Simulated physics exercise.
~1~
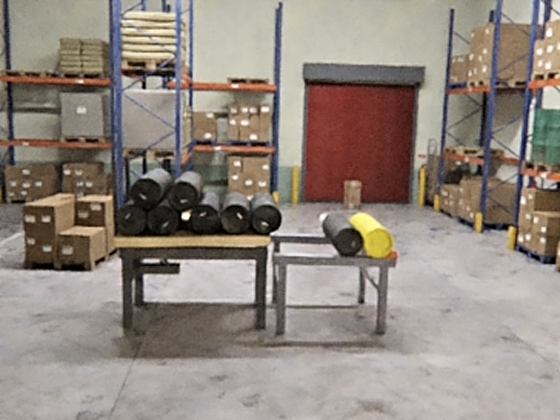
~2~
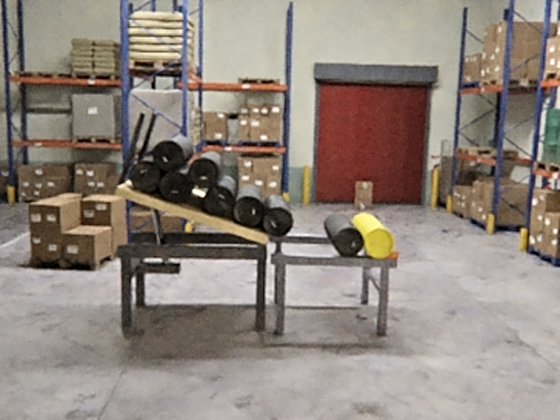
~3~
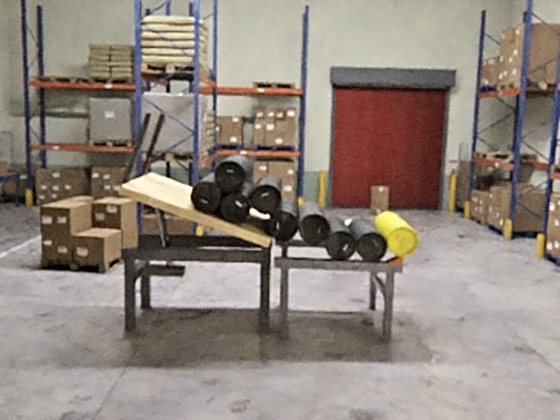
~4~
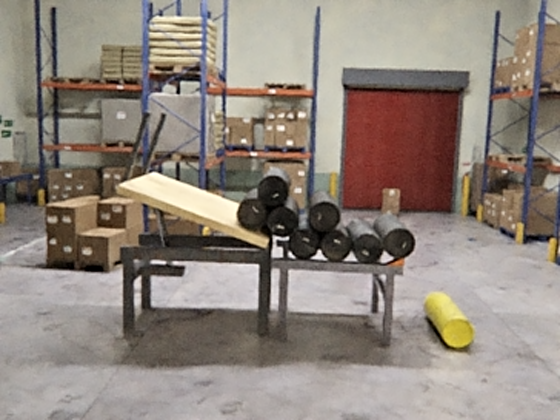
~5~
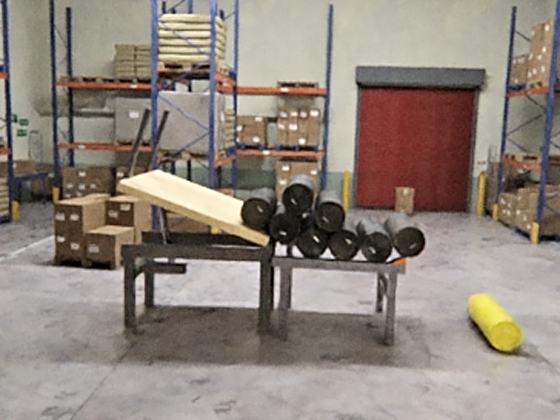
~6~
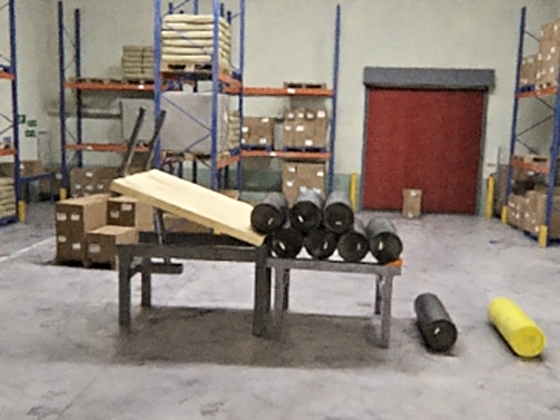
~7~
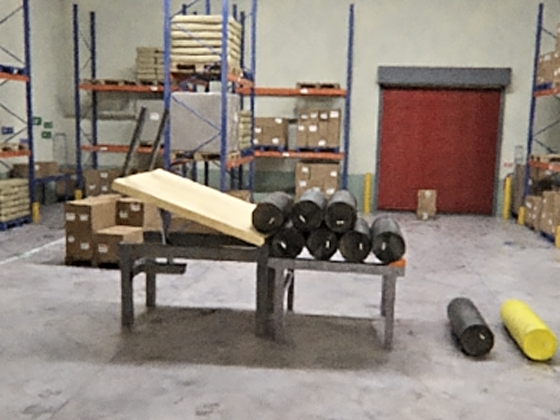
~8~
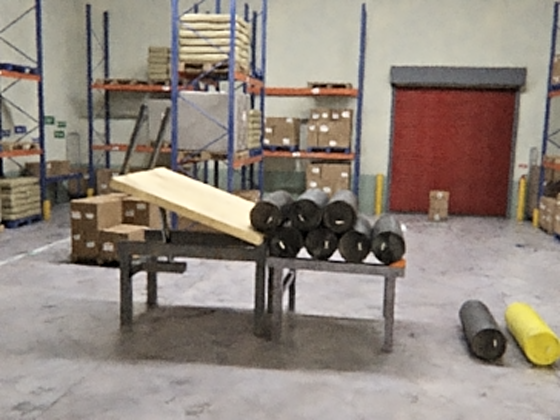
A yellow cylinder and a black one roll off the rack as the deck tilts.
